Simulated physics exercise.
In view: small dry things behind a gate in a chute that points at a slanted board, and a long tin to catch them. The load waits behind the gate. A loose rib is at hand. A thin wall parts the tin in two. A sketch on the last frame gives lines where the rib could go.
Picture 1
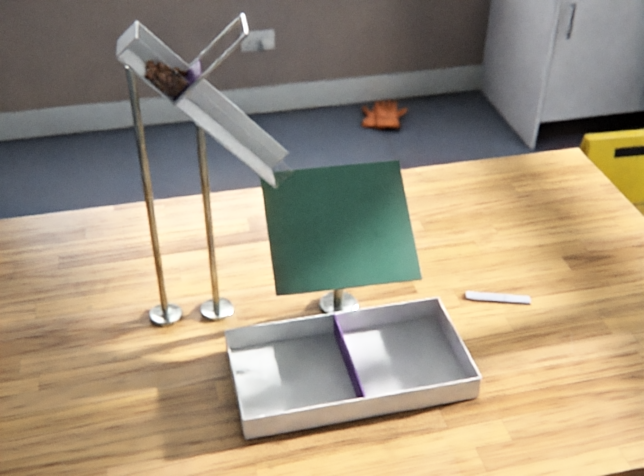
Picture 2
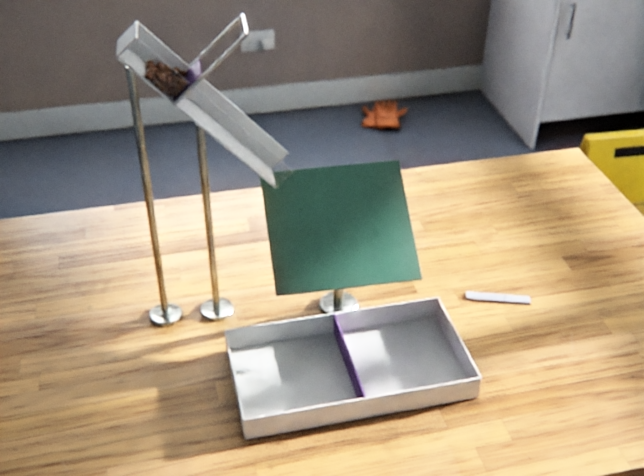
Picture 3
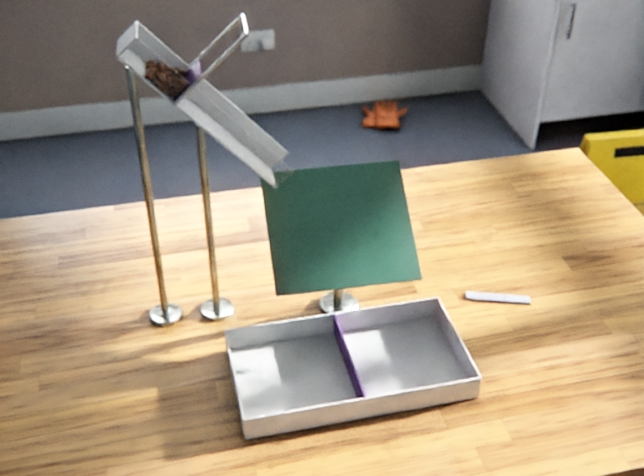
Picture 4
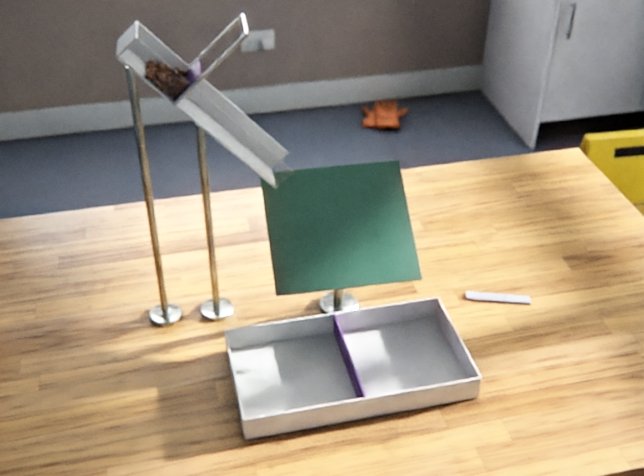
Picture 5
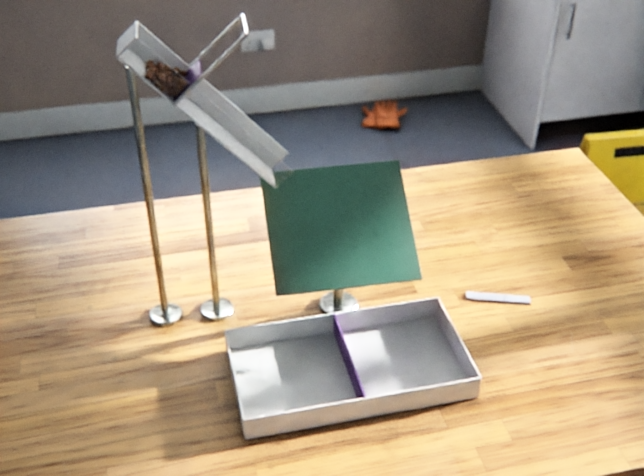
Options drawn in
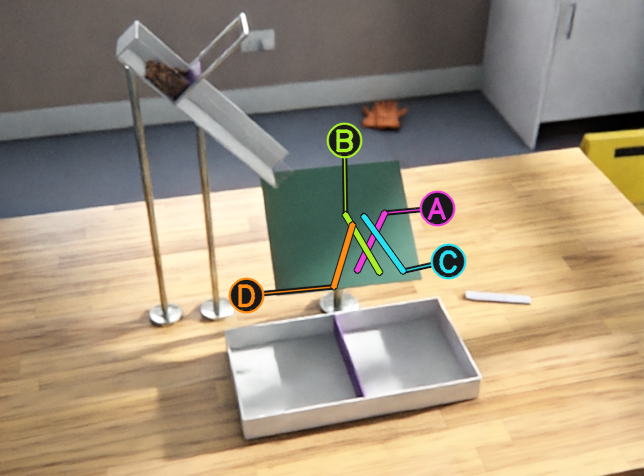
A dark green board stands tilted at the centre of a pale wooden table, seen from slightly above in a room with a grey floor. A white chute on two thin rods slopes down from the upper left, holding small brown pieces behind a purple gate, while a white tray with a purple divider sits in front and a small white strip lies to the right. Nothing visibly moves, and the camera stays still.
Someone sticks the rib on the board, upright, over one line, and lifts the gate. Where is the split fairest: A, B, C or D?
Best: A.
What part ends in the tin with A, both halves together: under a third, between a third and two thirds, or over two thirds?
Over two thirds.
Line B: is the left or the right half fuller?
Right.
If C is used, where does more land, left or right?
More lands on the right.
On the marked copy, line A from (384, 213) to (357, 270); line B from (345, 214) to (379, 272); line C from (363, 216) to (403, 271); line D from (352, 224) to (333, 286).
With A, of what is caught, about two thirds in the left half, about a third in the right.
With B, of what is caught, a small part in the left half, most in the right.
With C, of what is caught, a small part in the left half, most in the right.
With D, of what is caught, most in the left half, about a quarter in the right.
